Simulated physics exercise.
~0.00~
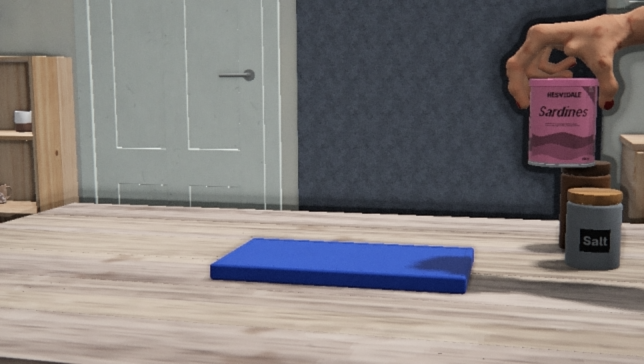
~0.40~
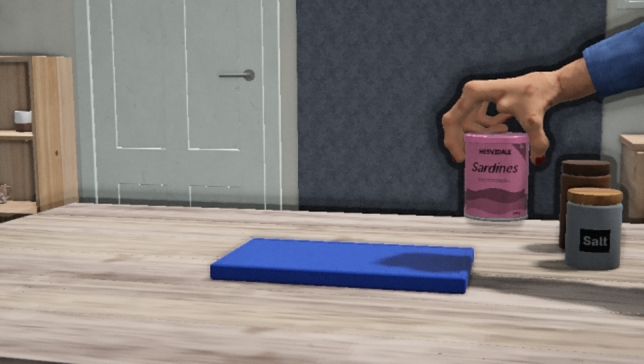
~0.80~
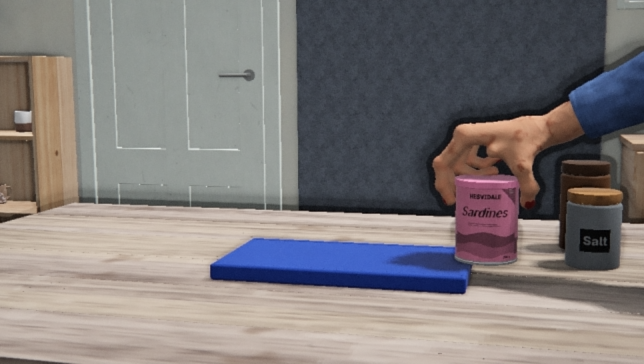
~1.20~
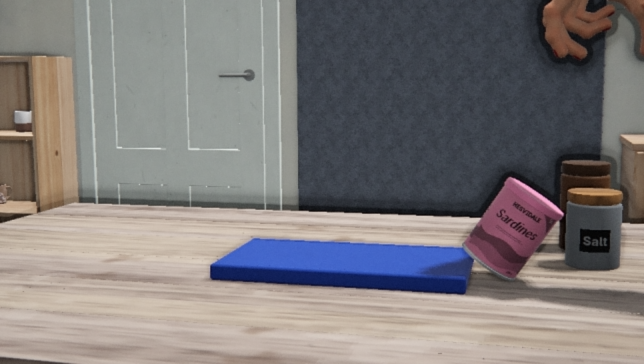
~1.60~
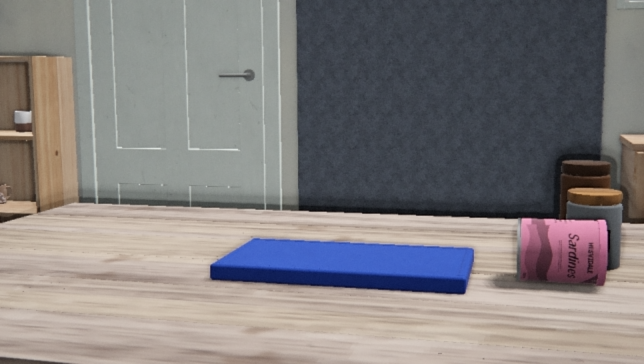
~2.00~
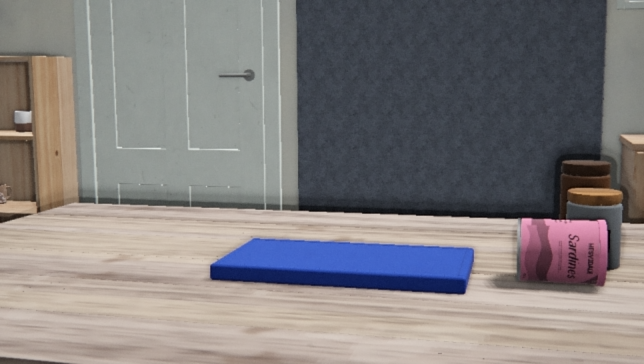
On a wooden tabletop, a hand lowered a pink sardine tin onto the right edge of a blue slab and let go, and the tin tipped off to the right, ending on its side in front of the grey salt jar.
